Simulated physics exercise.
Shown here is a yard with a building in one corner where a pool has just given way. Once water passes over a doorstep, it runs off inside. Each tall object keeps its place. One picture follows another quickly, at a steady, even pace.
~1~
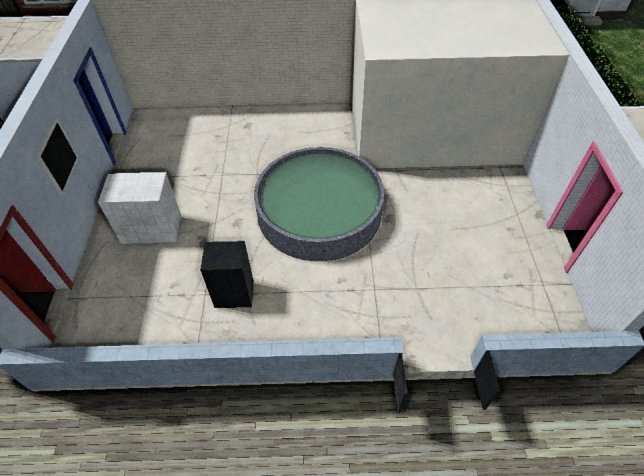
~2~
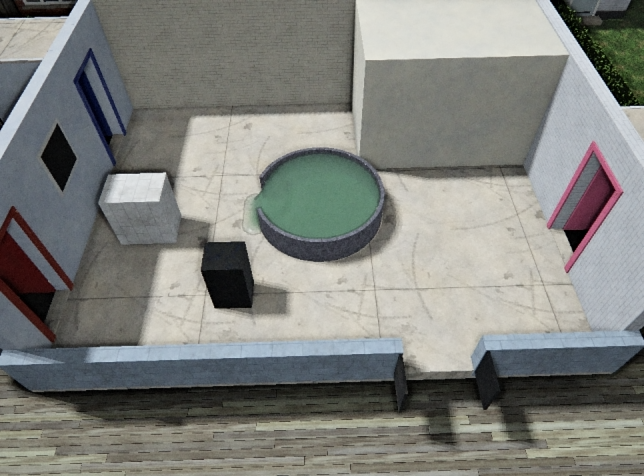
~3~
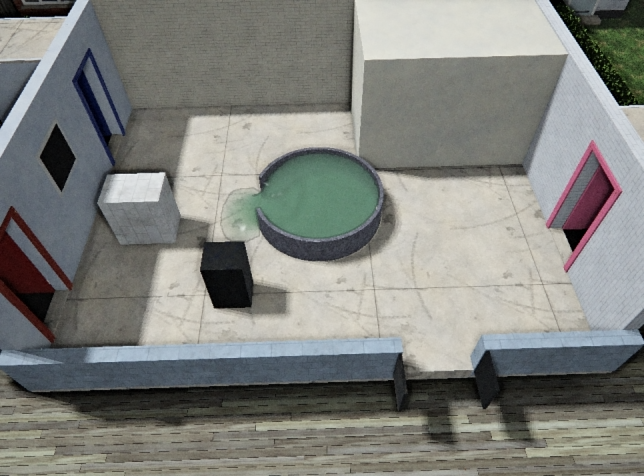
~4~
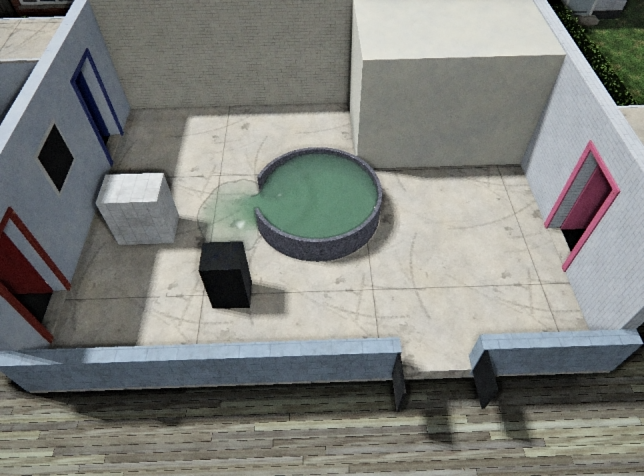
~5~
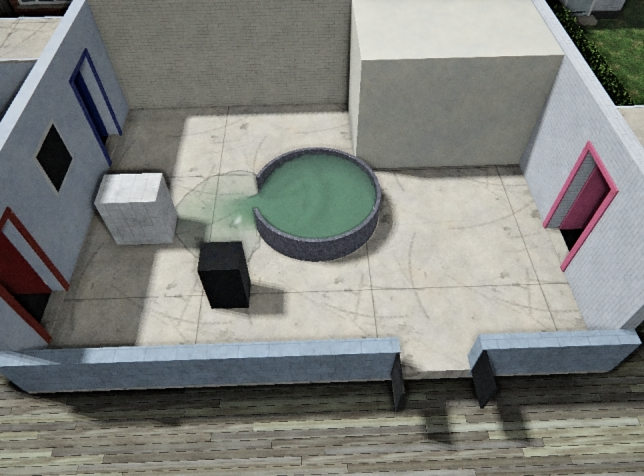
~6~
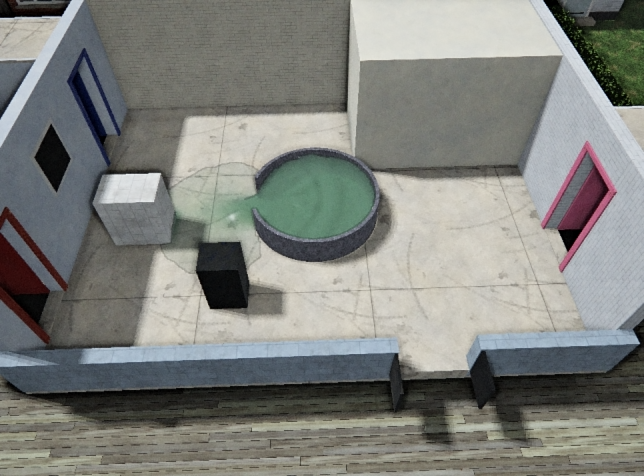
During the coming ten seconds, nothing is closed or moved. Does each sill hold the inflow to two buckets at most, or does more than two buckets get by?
At the end, the pink door does not top two buckets, the blue door tops two buckets, the red door tops two buckets.
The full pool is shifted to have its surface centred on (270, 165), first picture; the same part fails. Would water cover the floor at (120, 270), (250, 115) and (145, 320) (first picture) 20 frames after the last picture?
Spot by spot, in the order asked: Swamped, untouched, swamped.
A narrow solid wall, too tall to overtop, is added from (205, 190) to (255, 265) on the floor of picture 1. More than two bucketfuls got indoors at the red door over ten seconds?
One by one: The red door keeps below it.
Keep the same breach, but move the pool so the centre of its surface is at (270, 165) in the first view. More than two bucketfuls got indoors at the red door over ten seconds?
Red: Below the limit.
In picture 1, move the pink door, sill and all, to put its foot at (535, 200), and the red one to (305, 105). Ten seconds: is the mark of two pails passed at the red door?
Then: The red one lets less in.
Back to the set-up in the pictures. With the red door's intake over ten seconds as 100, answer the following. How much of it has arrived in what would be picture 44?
Around 65 %.
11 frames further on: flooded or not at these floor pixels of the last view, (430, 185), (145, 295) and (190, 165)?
Taking them as listed, they are spared, waterlogged and waterlogged.
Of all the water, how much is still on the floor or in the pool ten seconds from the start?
I make it 92 per cent.
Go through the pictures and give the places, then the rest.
The first frame shows still water in the round tank at (319, 193).
In the second frame, the front is at (253, 232), out from the gap at (260, 208).
In the third frame, water pours out at (260, 208) and has run to a hidden place.
In the fourth frame, water pours out at (258, 208) and has run to (201, 217).
In the fifth frame, water pours out at (257, 208) and has run to (178, 211).
In the sixth frame, water pours out at (256, 208) and has run to a hidden place.
A moment on, water covers 15 % of the floor; the pink door not reached, the blue door not reached, the red door not reached.
Next, water covers 30 % of the floor; the pink door not reached, the blue door wet at the sill, nothing in, the red door wet at the sill, nothing in.
Then, water covers 35 % of the floor; the pink door not reached, the blue door over two buckets in, the red door under two buckets in.
Later, water covers 50 % of the floor; the pink door not reached, the blue door over two buckets in, the red door over two buckets in.
In the end, water covers 75 % of the floor; the pink door not reached, the blue door far over two buckets in, the red door far over two buckets in.
